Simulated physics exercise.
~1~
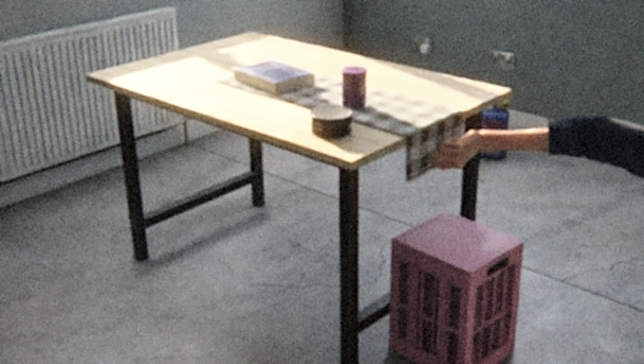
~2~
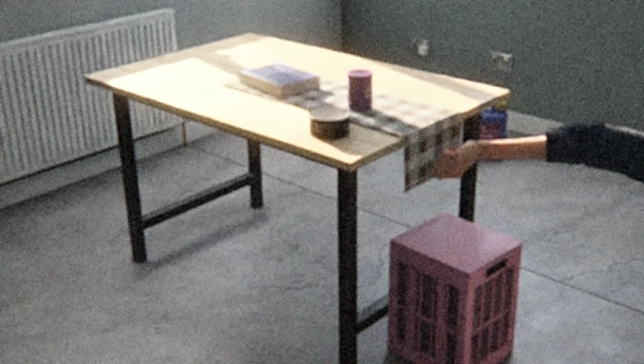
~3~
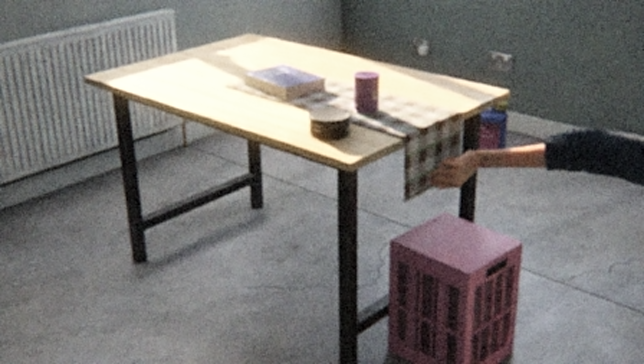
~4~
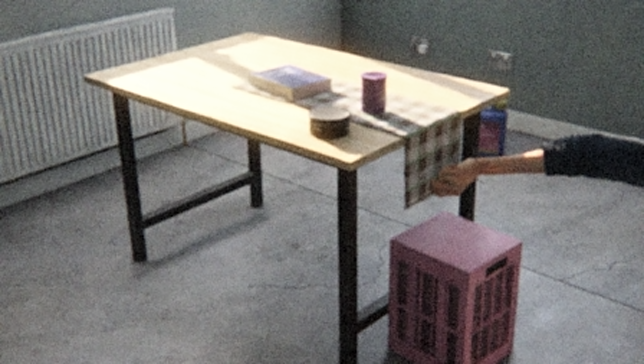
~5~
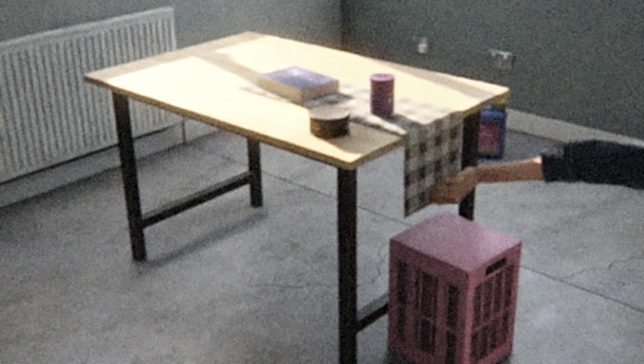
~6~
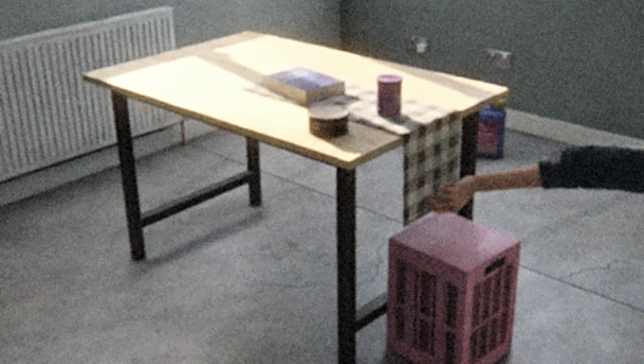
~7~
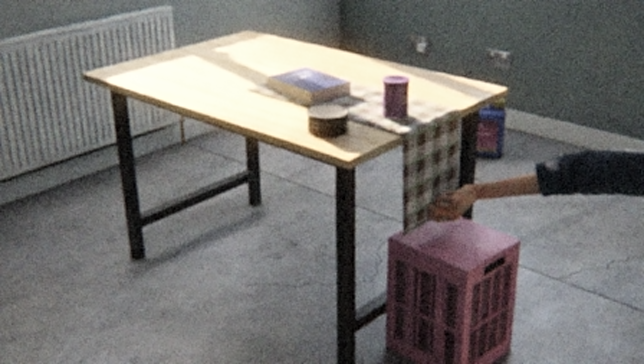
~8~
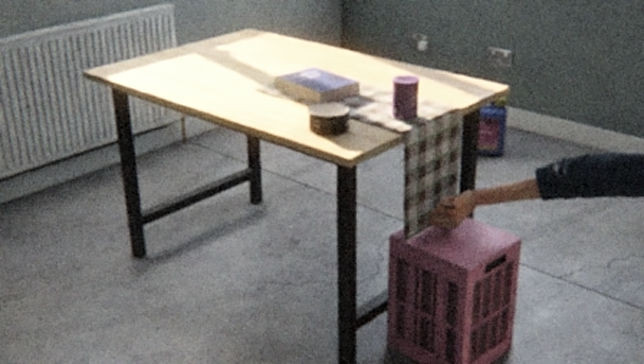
The clip shows a hand slowly pulling the hanging end of a brown checked tablecloth down from a table, carrying a purple tin and a blue book to the right, until the hem reaches a pink crate, with the tin still upright and a black tub unmoved on the table.
